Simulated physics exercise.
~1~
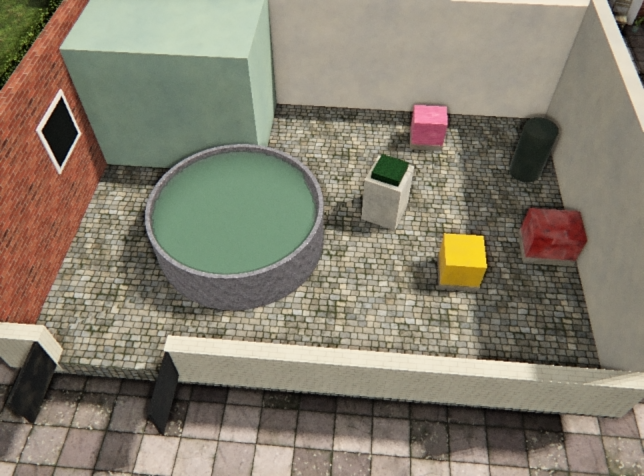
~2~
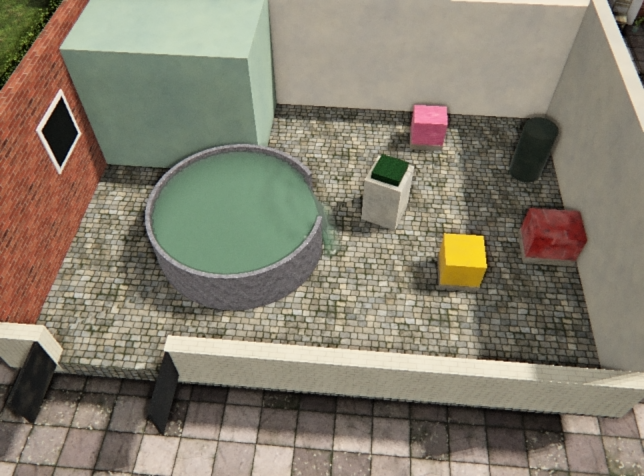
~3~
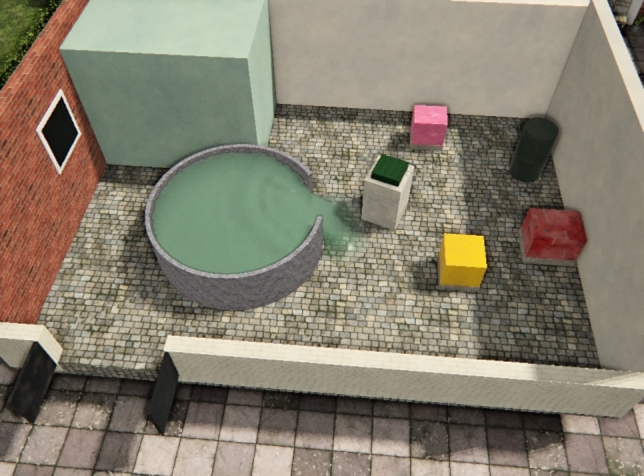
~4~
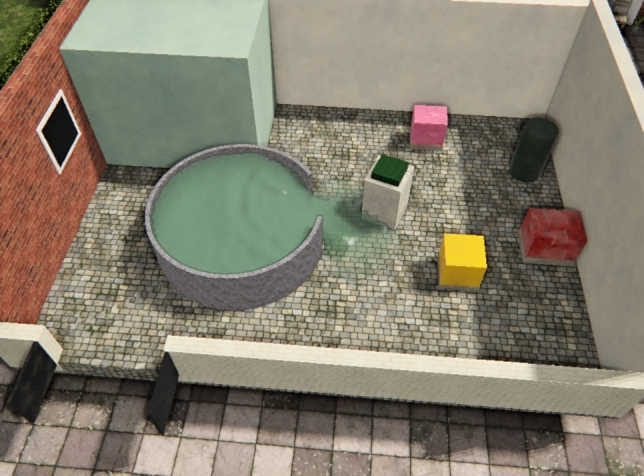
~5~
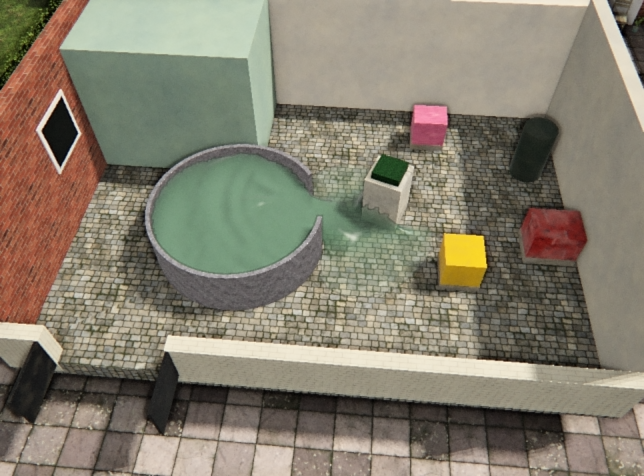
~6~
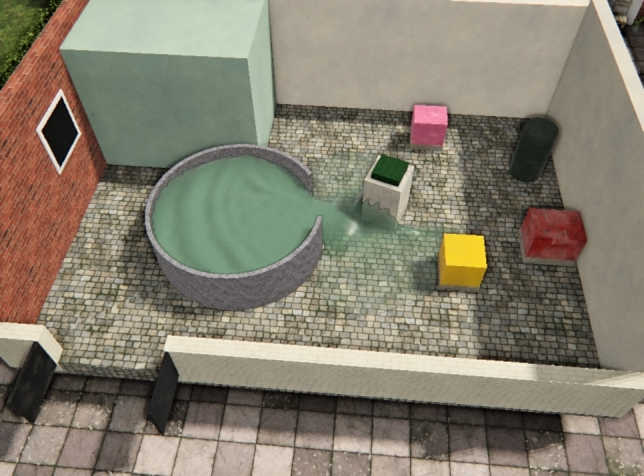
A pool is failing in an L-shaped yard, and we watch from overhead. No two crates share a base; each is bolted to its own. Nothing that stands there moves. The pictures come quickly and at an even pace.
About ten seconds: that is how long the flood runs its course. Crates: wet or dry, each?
Pink crate wet, yellow crate wet, red crate wet.
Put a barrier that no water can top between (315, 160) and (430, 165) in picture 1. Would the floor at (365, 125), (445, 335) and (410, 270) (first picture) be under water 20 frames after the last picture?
Taking the three spots in order: Spared, soaked, soaked.
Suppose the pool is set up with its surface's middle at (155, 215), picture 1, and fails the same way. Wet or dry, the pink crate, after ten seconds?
The pink crate is flooded.
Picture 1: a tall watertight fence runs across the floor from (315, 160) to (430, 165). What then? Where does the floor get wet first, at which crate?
The yellow one.
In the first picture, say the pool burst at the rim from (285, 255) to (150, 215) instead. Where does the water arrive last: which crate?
My pick is the pink one.
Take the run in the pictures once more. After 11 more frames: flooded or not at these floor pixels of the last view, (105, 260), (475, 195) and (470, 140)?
In that order: Free of water, awash, awash.
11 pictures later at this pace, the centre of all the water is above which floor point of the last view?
My reading is close to (303, 234).
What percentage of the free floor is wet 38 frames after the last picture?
I reckon 90 per cent or so.
A moment on, water covers 30 % of the floor; the pink crate water round its plinth, the yellow crate water round its plinth, the red crate water round its plinth.
Next, water covers 55 % of the floor; the pink crate water round its plinth, the yellow crate water round its plinth, the red crate water round its plinth.
Then, water covers 70 % of the floor; the pink crate water round its plinth, the yellow crate water round its plinth, the red crate water round its plinth.
Later, water covers 90 % of the floor; the pink crate water round its plinth, the yellow crate water round its plinth, the red crate water round its plinth.
In the end, water covers 100 % of the floor; the pink crate was topped, the yellow crate was topped, the red crate was topped.
